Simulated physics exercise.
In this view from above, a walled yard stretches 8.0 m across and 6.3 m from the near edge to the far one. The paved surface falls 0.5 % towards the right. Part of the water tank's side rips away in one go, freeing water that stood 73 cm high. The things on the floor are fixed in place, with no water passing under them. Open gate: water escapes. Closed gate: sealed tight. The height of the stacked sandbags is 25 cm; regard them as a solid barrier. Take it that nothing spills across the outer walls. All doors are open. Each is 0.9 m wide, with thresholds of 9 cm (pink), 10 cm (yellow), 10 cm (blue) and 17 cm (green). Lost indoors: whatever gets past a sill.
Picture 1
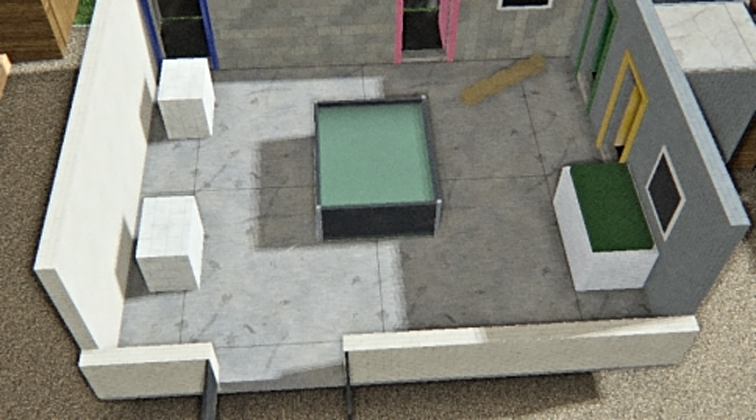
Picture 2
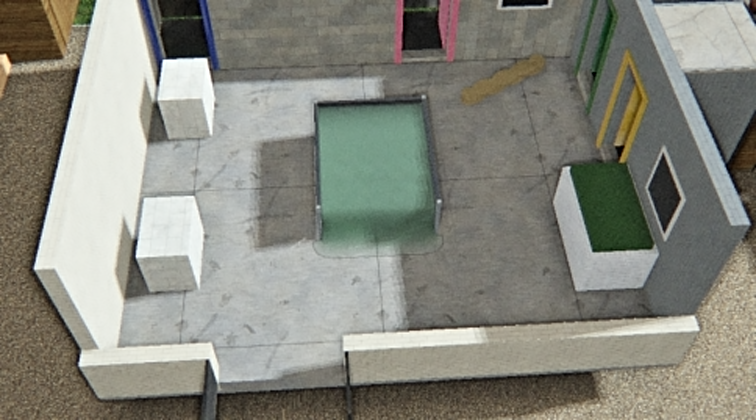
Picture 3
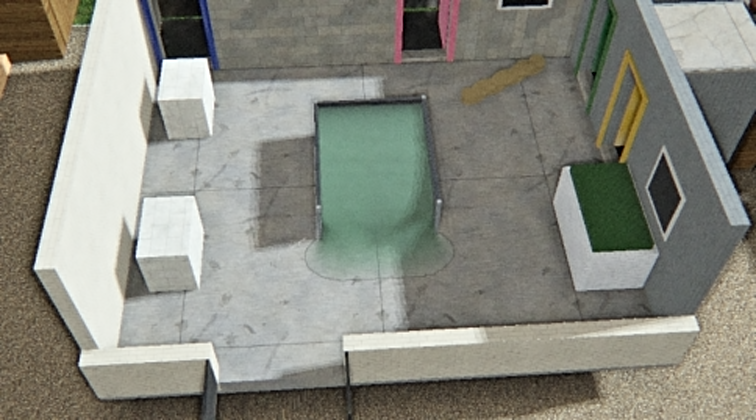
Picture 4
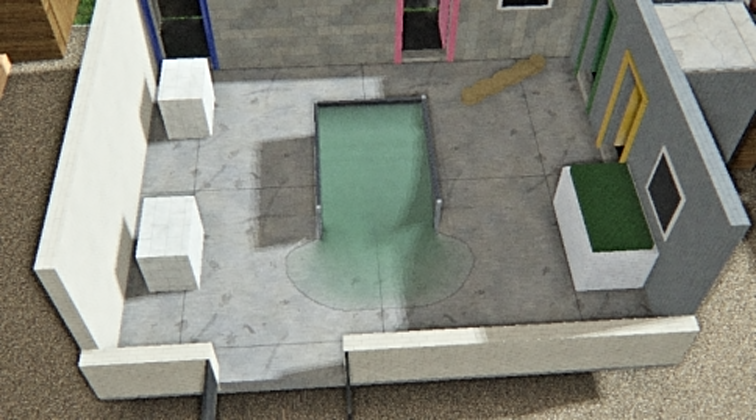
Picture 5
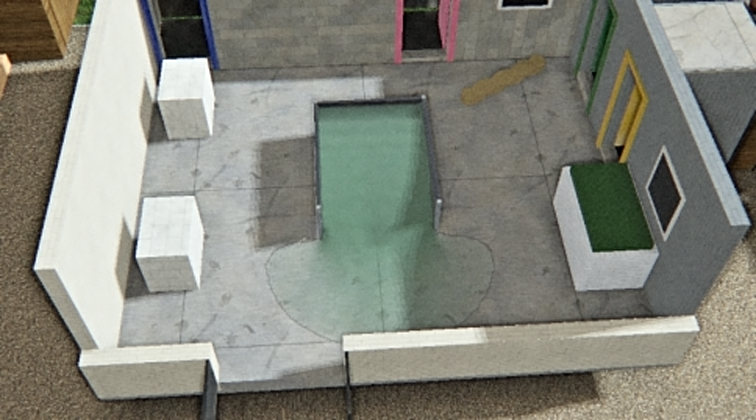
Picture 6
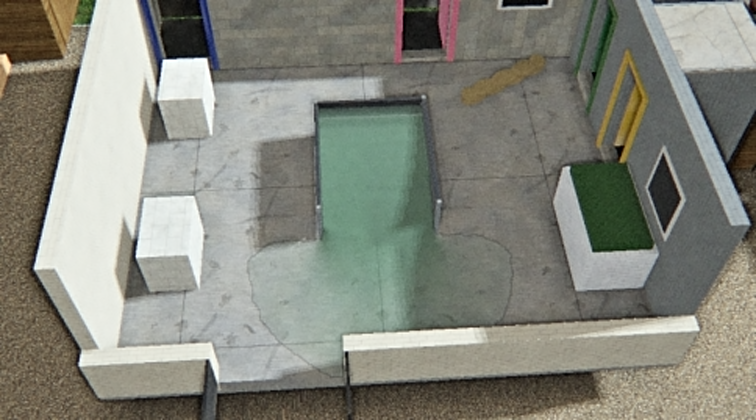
The footage shows a walled yard from above, where the near side of a dark-framed tank of green water disappears and the water pours out, spreading across the paving in a widening rounded sheet towards the front wall.
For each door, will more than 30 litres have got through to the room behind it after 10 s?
My prediction: At the pink door the amount let in will fall short of the limit; at the yellow door the amount let in will fall short of the limit; at the blue door the amount let in will fall short of the limit; at the green door the amount let in will fall short of the limit.
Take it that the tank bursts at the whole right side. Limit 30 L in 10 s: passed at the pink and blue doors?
Here's how it goes: Pink falls short, blue falls short.
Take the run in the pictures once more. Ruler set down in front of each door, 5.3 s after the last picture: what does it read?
Depth readings (cm): Pink = 0; yellow = 2; blue = 0; green = 1.
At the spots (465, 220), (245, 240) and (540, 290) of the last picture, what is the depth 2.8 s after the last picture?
About 0, 0 and 8 cm.
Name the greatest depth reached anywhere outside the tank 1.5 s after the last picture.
Max depth: About 39 centimetres.
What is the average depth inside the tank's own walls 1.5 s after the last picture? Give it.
Average depth: About 25 cm.
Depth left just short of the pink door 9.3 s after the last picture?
About 7.5 cm.
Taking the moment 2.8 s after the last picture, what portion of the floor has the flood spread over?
35 %.
Then, 0.7 s after the last picture water covers 25 % of the floor and is deepest (46 cm) near (390, 346); pink door not reached, yellow door not reached, blue door not reached, green door not reached.
Then, 1.5 s after the last picture water covers 25 % of the floor and is deepest (39 cm) near (391, 357); pink door not reached, yellow door not reached, blue door not reached, green door not reached.
Then, 2.8 s after the last picture water covers 35 % of the floor and is deepest (40 cm) near (644, 301); pink door not reached, yellow door 3 cm at the sill, 0 L in, blue door not reached, green door not reached.
Then, 5.3 s after the last picture water covers 65 % of the floor and is deepest (16 cm) near (647, 311); pink door not reached, yellow door 2 cm at the sill, 0 L in, blue door not reached, green door 1 cm at the sill, 0 L in.
Then, 9.3 s after the last picture water covers 90 % of the floor and is deepest (12 cm) near (575, 83); pink door 7 cm at the sill, 5 L in, yellow door 8 cm at the sill, 0 L in, blue door 3 cm at the sill, 0 L in, green door 12 cm at the sill, 0 L in.
